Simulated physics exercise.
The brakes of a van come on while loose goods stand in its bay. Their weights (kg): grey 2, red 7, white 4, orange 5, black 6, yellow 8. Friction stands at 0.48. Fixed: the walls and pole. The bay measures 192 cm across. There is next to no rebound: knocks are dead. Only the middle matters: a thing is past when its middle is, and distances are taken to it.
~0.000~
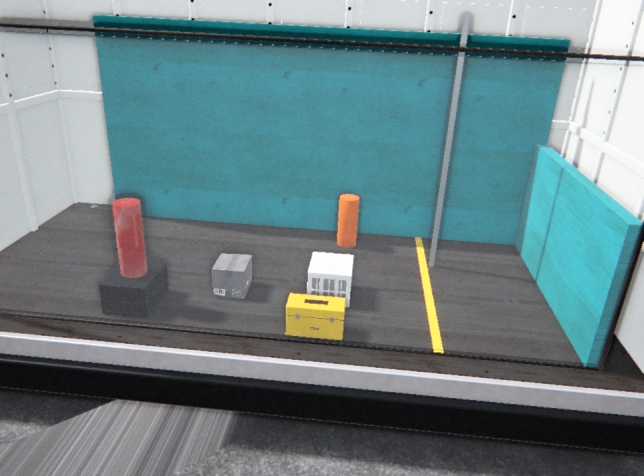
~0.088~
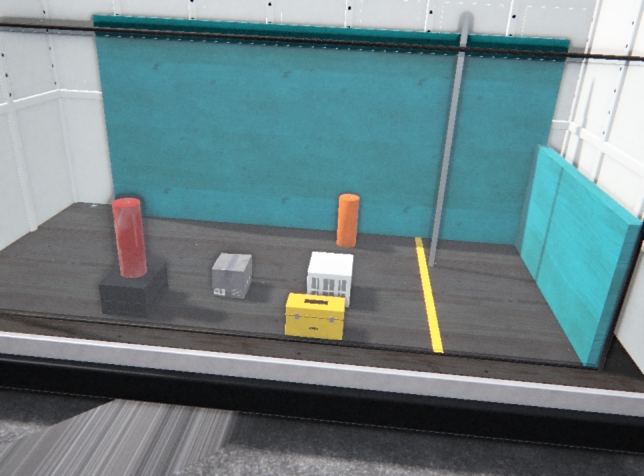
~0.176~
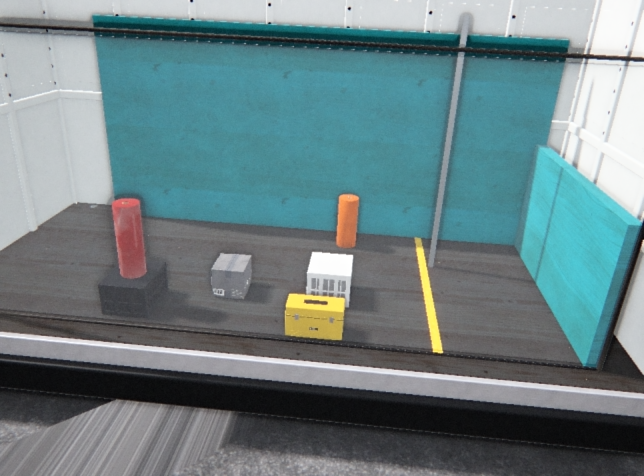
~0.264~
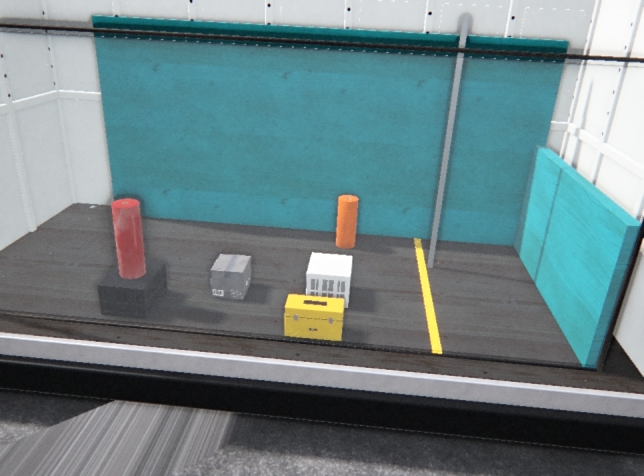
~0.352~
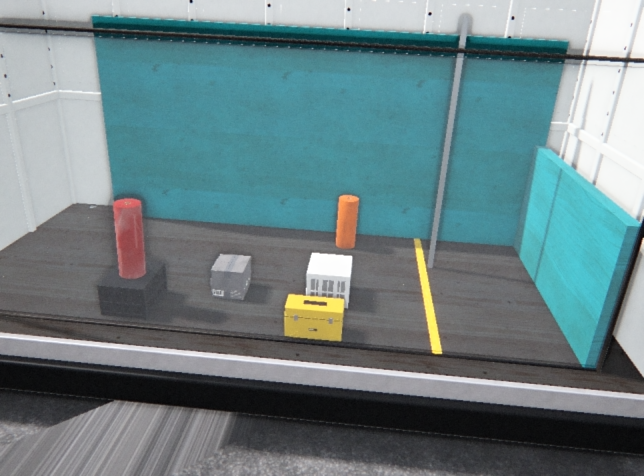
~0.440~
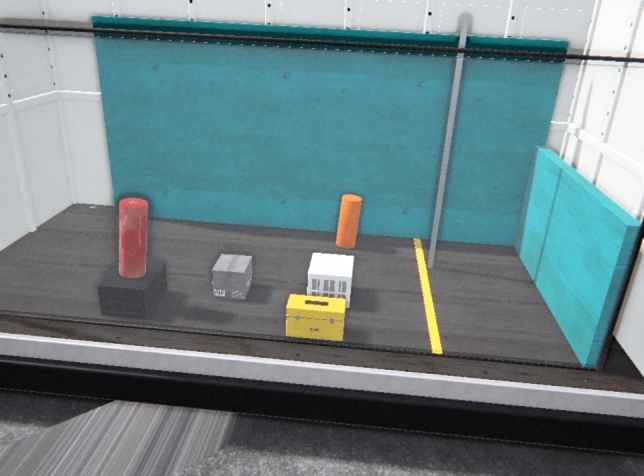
Red roll on a black crate and orange roll behind rocking very slightly, while the boxes in the van bay stay still.
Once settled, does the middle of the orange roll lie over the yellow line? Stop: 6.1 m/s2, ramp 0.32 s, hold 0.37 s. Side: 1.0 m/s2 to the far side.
No.
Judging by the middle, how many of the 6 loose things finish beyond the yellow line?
0.
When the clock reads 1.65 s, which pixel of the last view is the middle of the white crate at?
Close to pixel (363, 280) in the final frame.
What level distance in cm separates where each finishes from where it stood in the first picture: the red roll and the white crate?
Shift: Red roll 90; white crate 25.
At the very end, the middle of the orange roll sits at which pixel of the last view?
Roughly at (405, 237).
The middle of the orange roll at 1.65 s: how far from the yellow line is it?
Some 15 cm short of it.
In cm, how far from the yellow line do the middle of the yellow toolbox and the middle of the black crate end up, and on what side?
Yellow toolbox short by 60, black crate short by 220.
After 0.75 s the orange roll is 43 cm short of the yellow line, tilted 65°, near (375, 227) in the last picture's view.
After 1.15 s the orange roll is 14 cm short of the yellow line, tilted 90°, near (405, 237) in the last picture's view.
After 1.65 s the orange roll is 14 cm short of the yellow line, tilted 90°, near (405, 237) in the last picture's view.
Final state at 2.8 s, grey carton stops short of the yellow line; red roll stops short of the yellow line; white crate stops short of the yellow line; orange roll stops short of the yellow line; black crate stops short of the yellow line; yellow toolbox stops short of the yellow line.
